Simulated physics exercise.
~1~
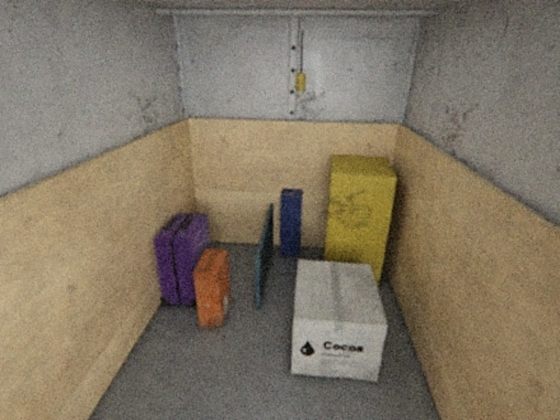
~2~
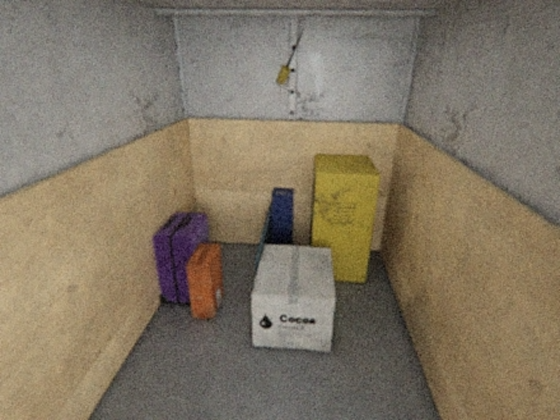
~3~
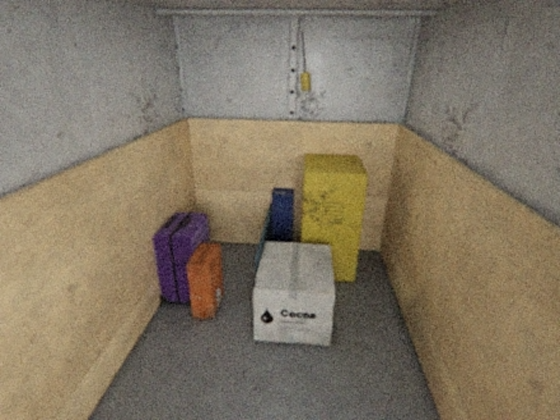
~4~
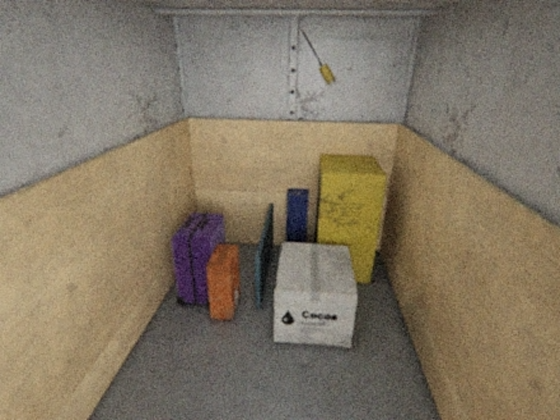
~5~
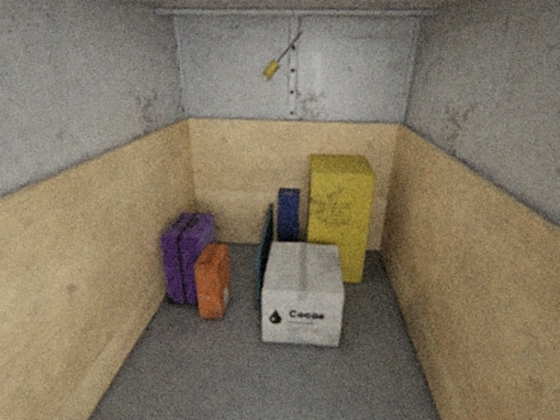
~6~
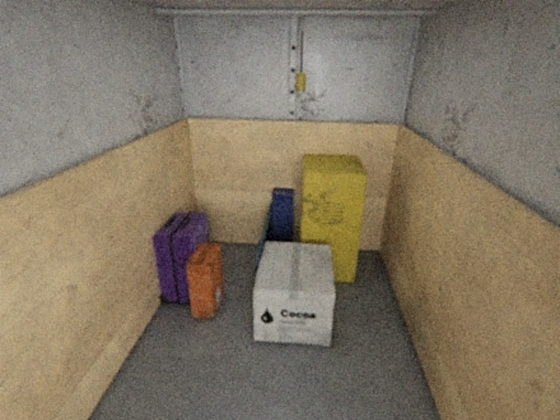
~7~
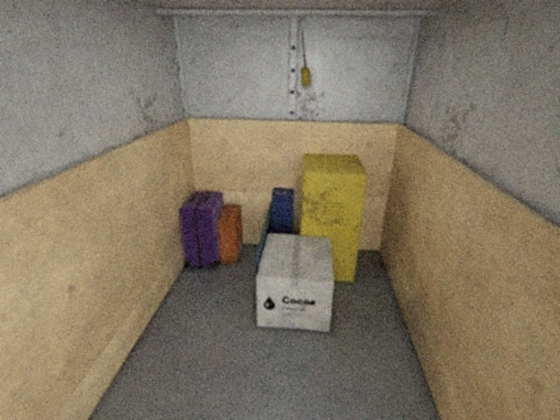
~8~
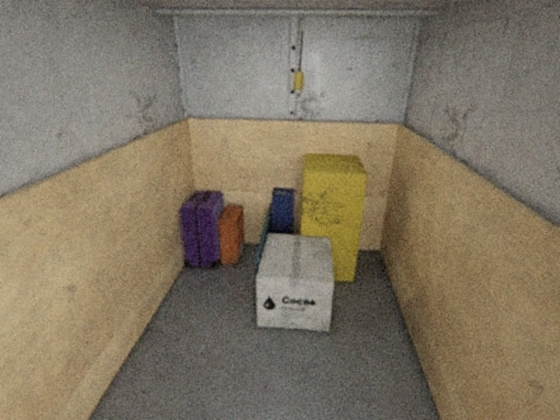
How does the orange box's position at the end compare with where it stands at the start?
It ends up deeper in the bay, closer to the far wall, and slightly to the right of where it starts.
